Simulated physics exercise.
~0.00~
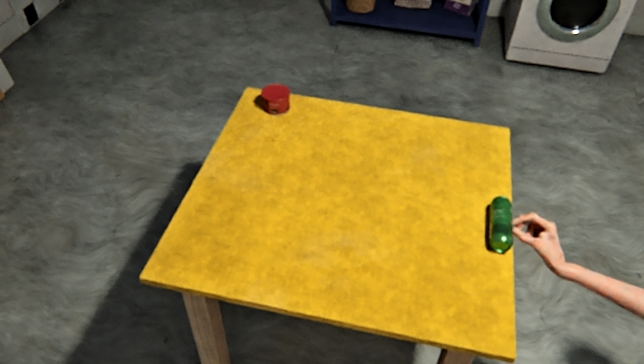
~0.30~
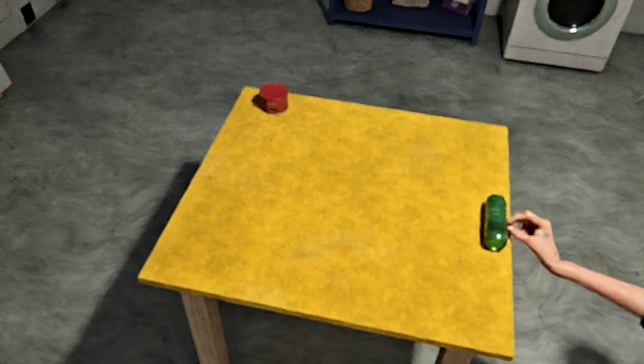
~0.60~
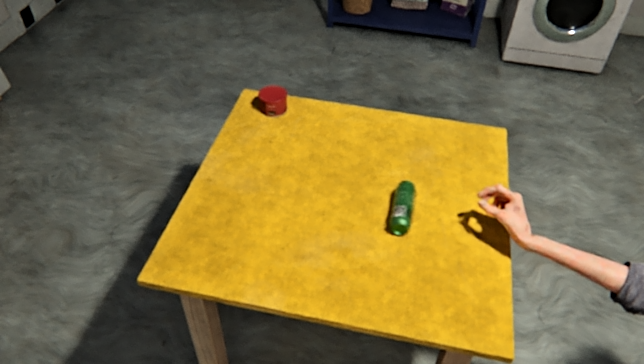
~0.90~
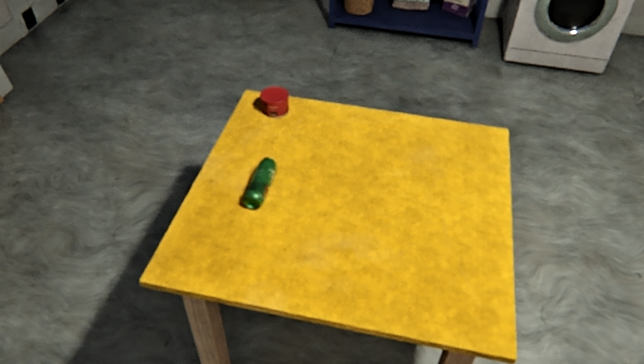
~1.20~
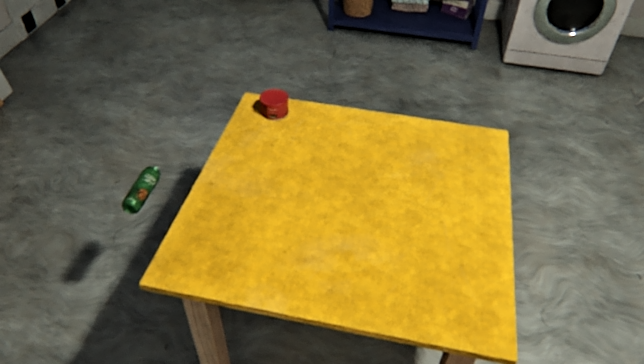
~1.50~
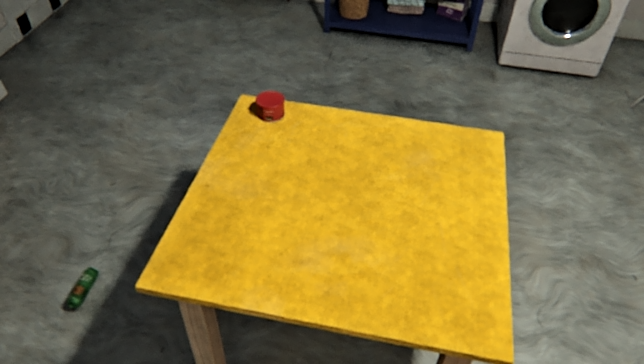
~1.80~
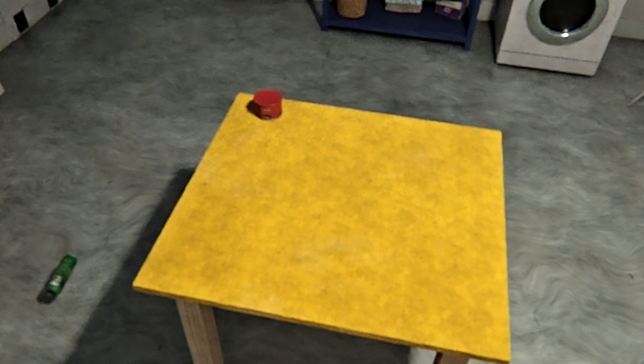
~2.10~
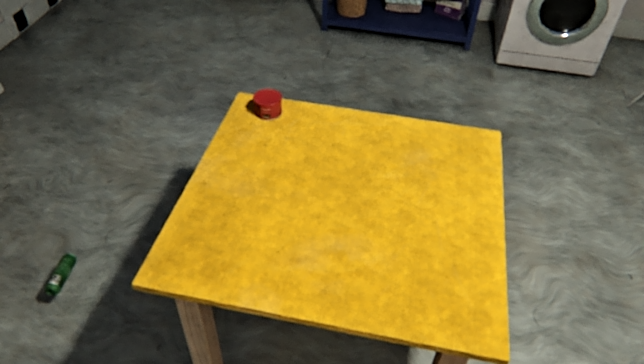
A hand sends a green can rolling left across the yellow table onto the floor.
